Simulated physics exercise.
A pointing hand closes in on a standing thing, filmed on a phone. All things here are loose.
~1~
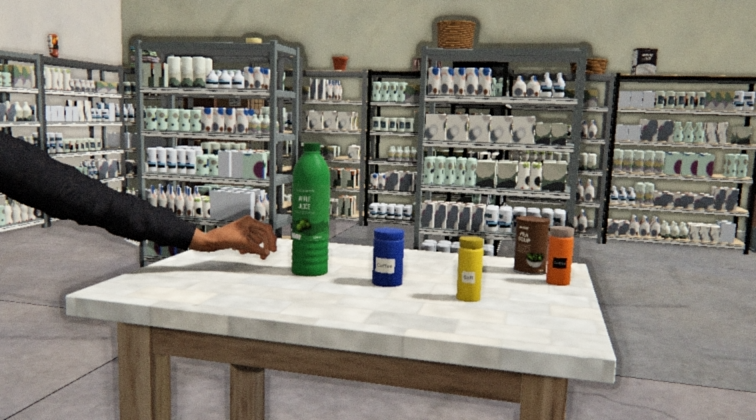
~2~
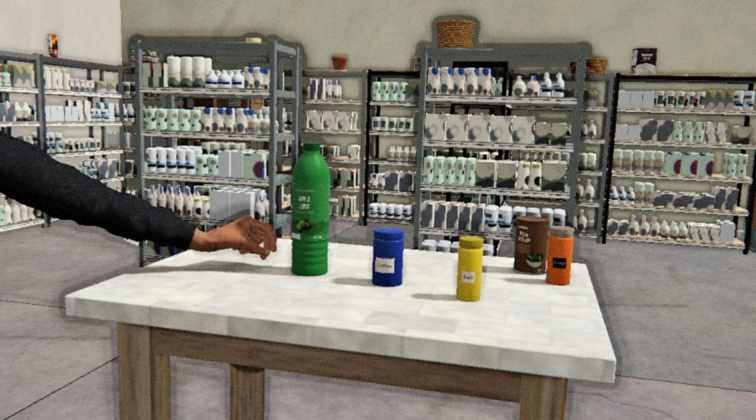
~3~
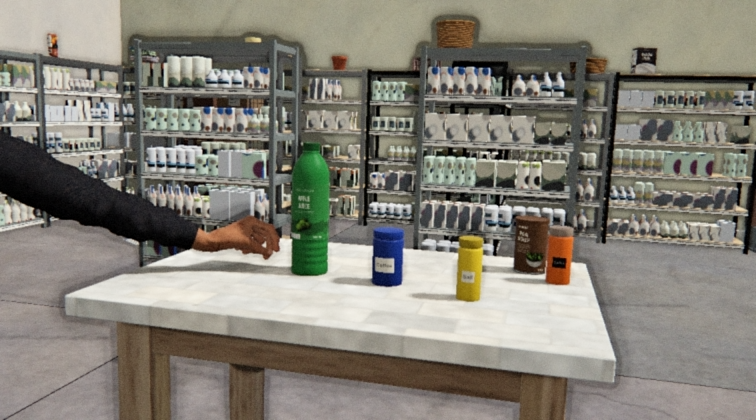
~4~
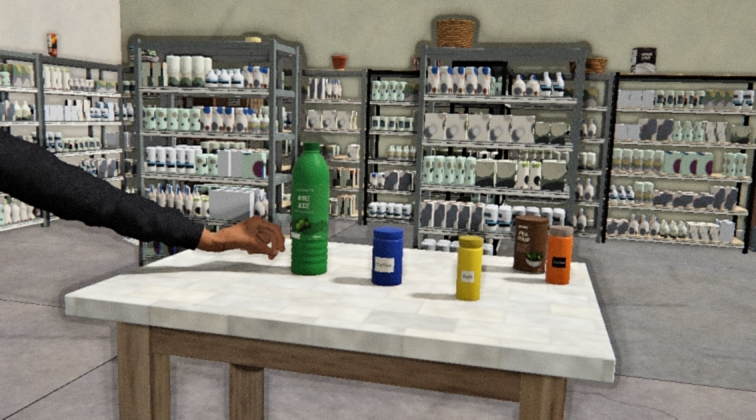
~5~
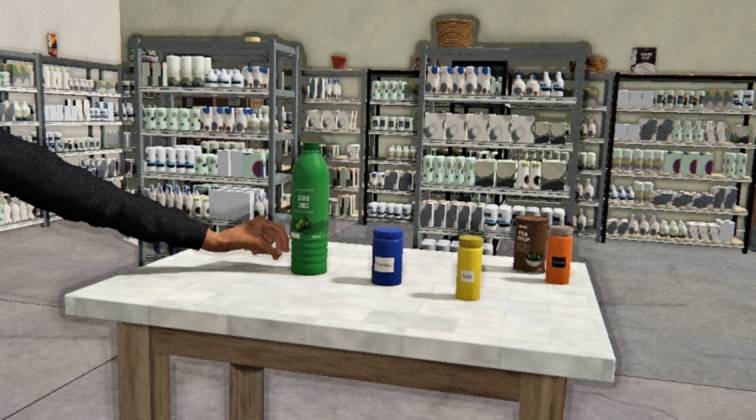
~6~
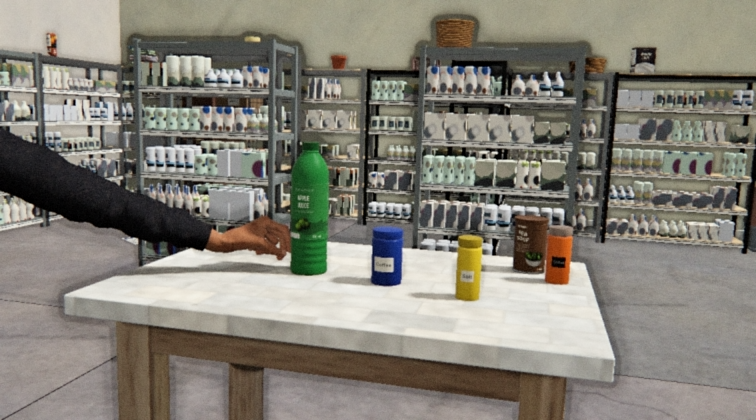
In this clip, a dark-sleeved arm reaches in from the left and its hand edges slightly closer to a standing green bottle on a white-topped table, while the bottle and the blue, yellow, brown and orange containers stay still.
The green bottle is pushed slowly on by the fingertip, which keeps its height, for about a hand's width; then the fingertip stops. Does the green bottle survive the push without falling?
Yes.
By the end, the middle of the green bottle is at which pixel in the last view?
Roughly (363, 212).
Then, 0.20 s later than the last frame, green bottle moved a little near (319, 208).
Then, 0.50 s later than the last frame, green bottle moved about its own width near (337, 210).
Then, 0.70 s later than the last frame, green bottle moved about its own width near (348, 211).
Then, 1.00 s later than the last frame, green bottle moved about its own width near (364, 212).
When it is over, moved from the start, green bottle. End places, in pixels of the last picture, green bottle near (364, 212).
